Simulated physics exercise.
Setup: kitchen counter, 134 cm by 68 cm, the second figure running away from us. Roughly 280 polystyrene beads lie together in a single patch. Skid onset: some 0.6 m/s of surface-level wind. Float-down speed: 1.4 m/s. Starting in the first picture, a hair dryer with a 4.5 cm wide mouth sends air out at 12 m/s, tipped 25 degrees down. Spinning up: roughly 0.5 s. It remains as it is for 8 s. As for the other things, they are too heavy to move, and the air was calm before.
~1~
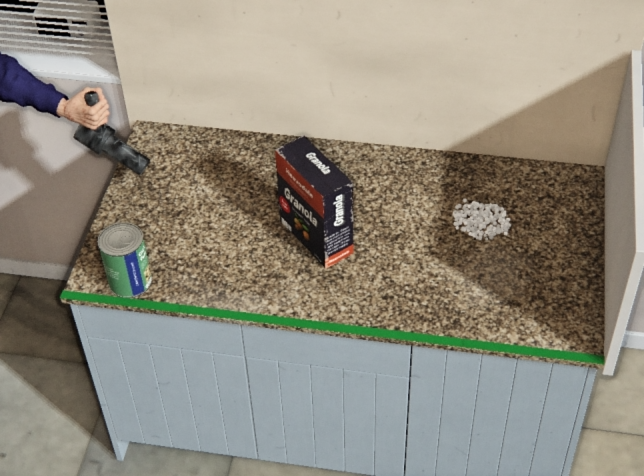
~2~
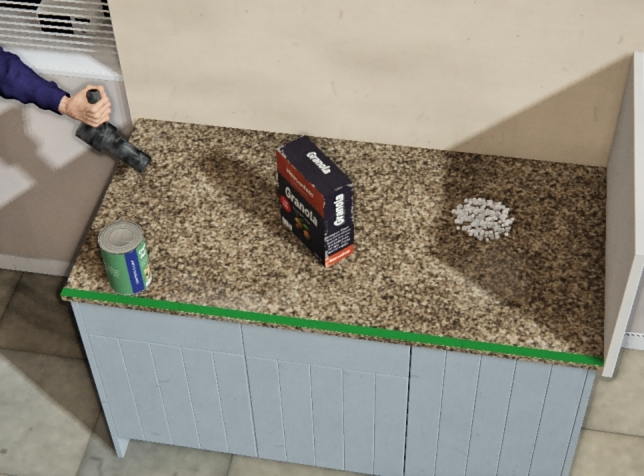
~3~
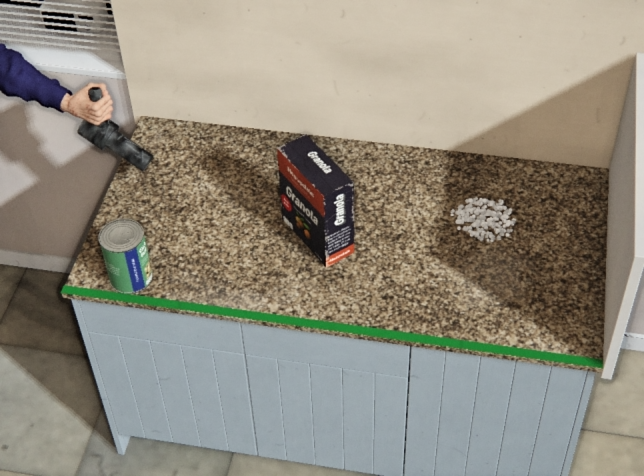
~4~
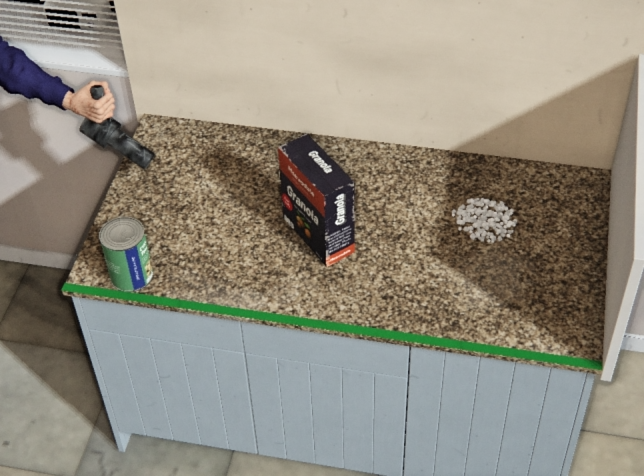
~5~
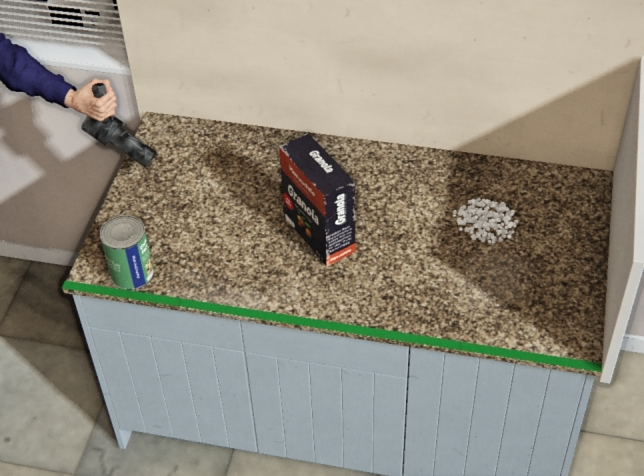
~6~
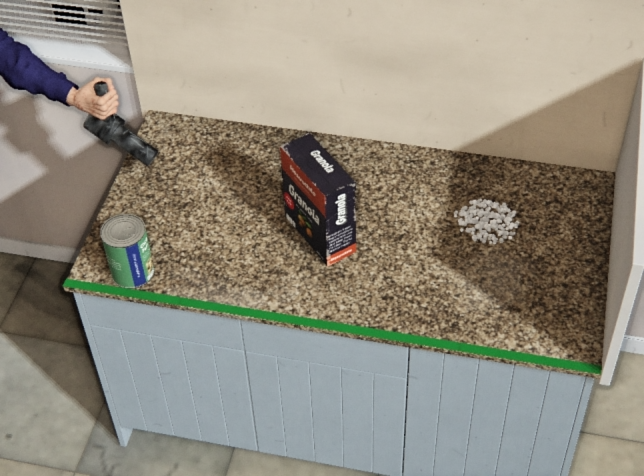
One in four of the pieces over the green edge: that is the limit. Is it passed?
Loss there undershoots or meets a quarter.
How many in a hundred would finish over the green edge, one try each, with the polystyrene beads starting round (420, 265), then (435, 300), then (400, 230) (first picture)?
In turn about 0 %, 50 %, 0 %.
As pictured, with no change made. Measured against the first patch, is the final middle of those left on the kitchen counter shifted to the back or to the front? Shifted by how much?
Shift: Towards the near end, some 5 cm.
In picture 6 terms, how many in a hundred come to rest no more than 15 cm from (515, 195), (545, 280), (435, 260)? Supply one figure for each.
Roughly 30 %, 30 % and 10 %, in that order.
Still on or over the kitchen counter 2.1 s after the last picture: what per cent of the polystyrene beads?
That comes to roughly 100 % remaining.
Then, 1.2 s after the last picture, 91 % are on the move or not yet settled, 0 % are over the green edge; the middle of those still in play is near (497, 225).
Then, 2.1 s after the last picture, 88 % are on the move or not yet settled, 0 % are over the green edge; the middle of those still in play is near (496, 229).
Then, 4.0 s after the last picture, 81 % are on the move or not yet settled, 0 % are over the green edge; the middle of those still in play is near (498, 232).
Then, 7.6 s after the last picture, at the end, 0 % are over the green edge; the middle of those still in play is near (500, 235).
